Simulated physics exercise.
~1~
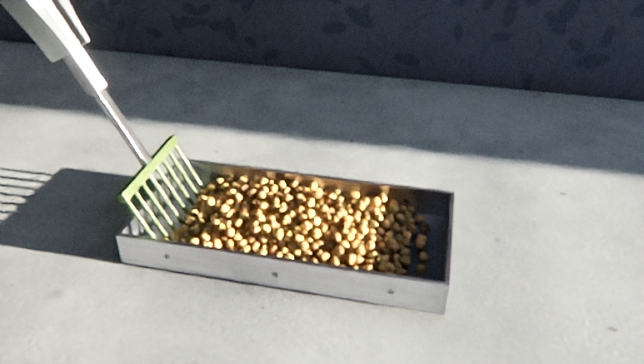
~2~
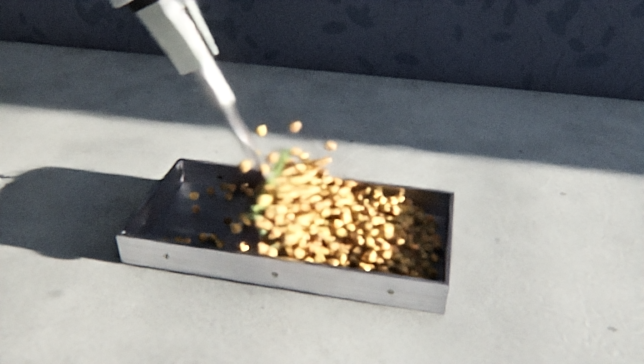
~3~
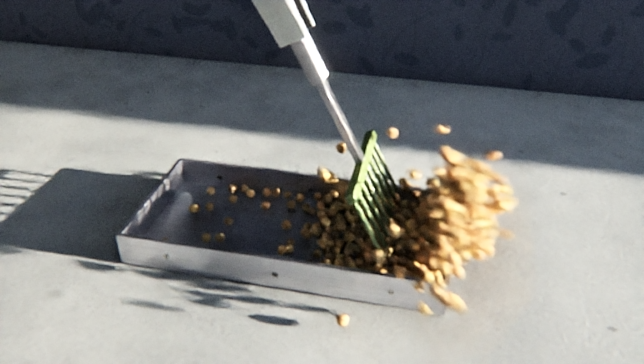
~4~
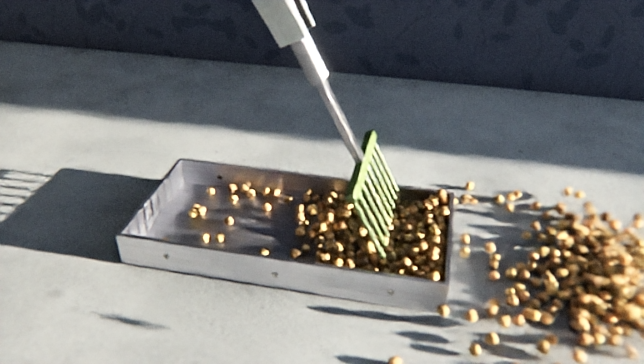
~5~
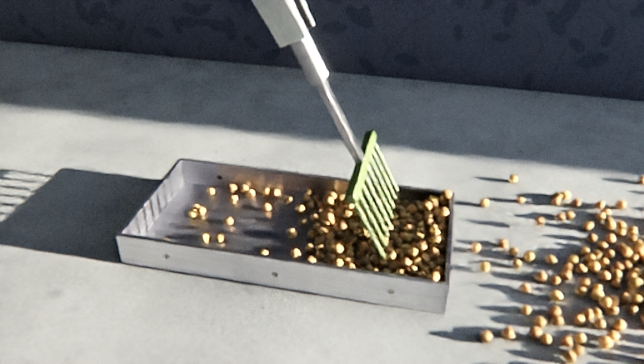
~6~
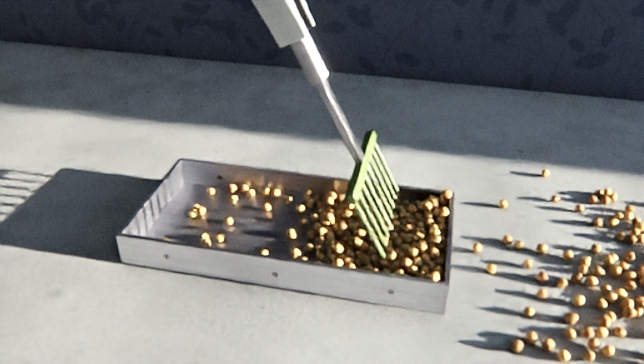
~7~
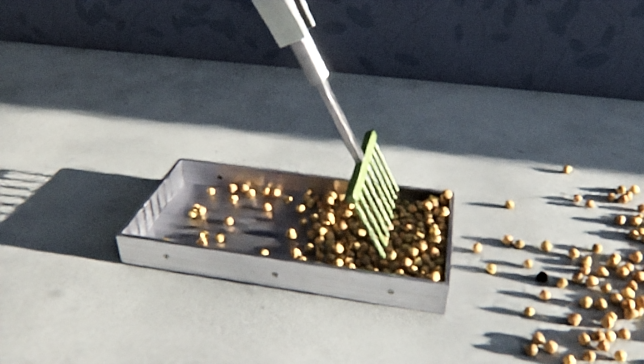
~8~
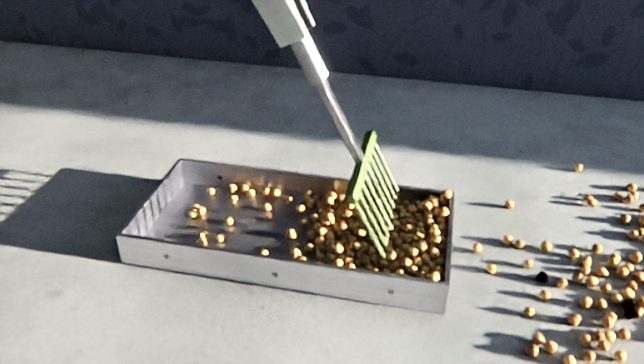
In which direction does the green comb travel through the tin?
The comb travels to the right, going from the left end of the tin to near its right end.
